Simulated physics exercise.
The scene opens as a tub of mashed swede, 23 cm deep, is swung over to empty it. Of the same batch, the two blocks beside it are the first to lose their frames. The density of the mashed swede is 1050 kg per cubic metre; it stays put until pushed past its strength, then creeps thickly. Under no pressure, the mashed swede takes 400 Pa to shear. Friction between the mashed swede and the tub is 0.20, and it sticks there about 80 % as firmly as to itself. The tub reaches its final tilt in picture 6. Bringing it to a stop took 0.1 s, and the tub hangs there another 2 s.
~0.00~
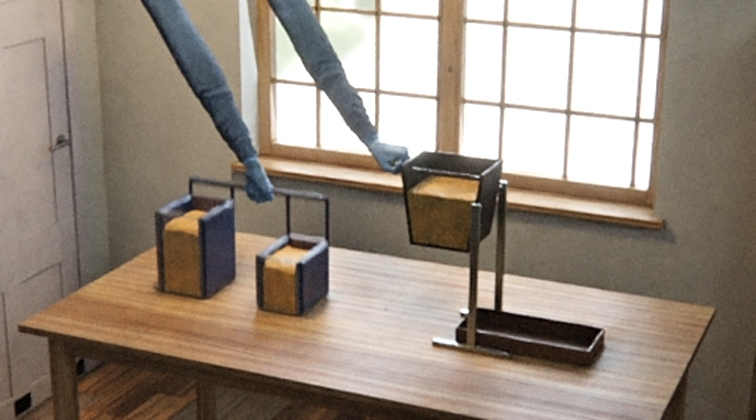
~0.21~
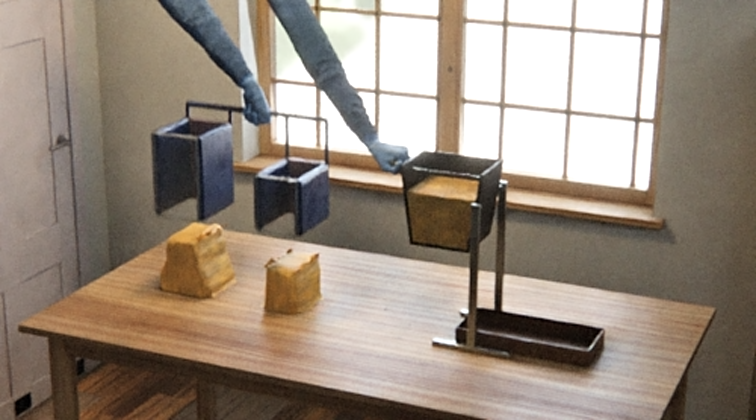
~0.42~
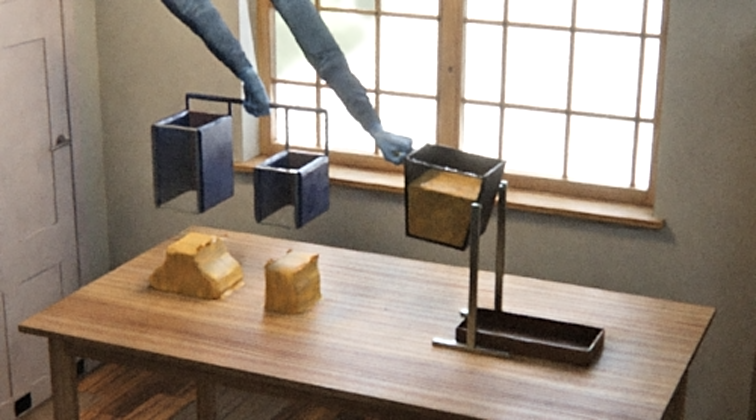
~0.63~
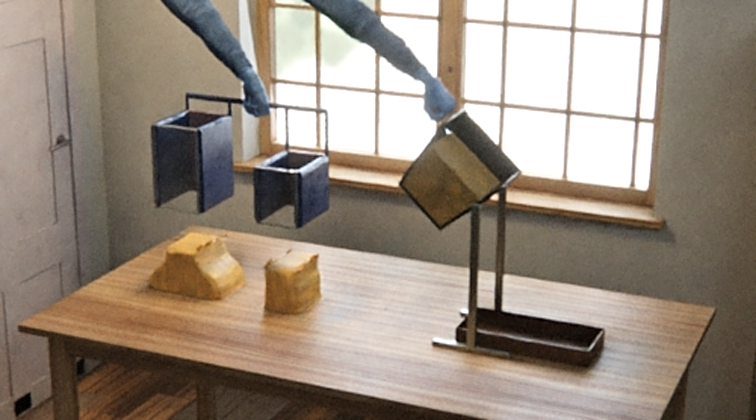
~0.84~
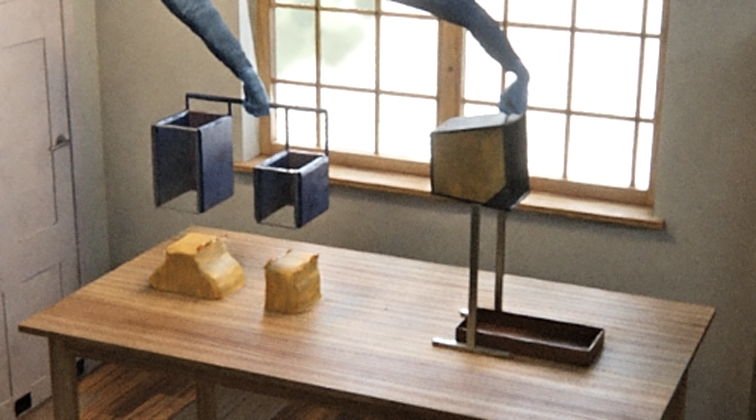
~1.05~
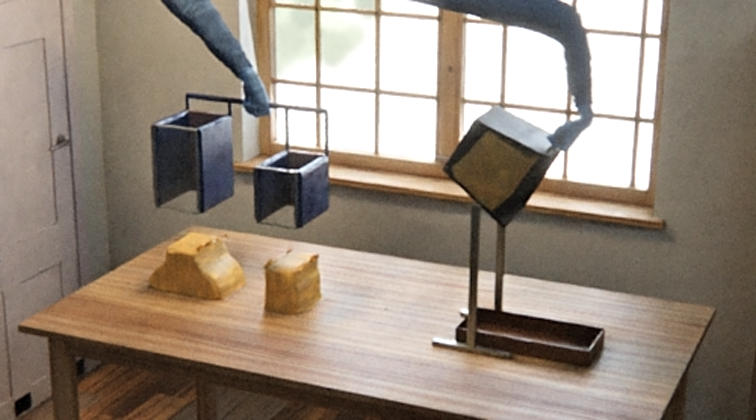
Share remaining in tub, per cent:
Near 0 percent.
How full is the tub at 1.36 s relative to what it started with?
Around 0 per cent.
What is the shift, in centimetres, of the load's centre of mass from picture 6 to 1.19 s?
Some 12 cm.
After 1.19 s, the tub is at 120 degrees and holds 60 %.
After 1.36 s, the tub is at 120 degrees and holds 0 %.
After 1.53 s, the tub is at 120 degrees and holds 0 %.
After 1.70 s, the tub is at 120 degrees and holds 0 %.
After 3.05 s, the tub is at 120 degrees and holds 0 %.
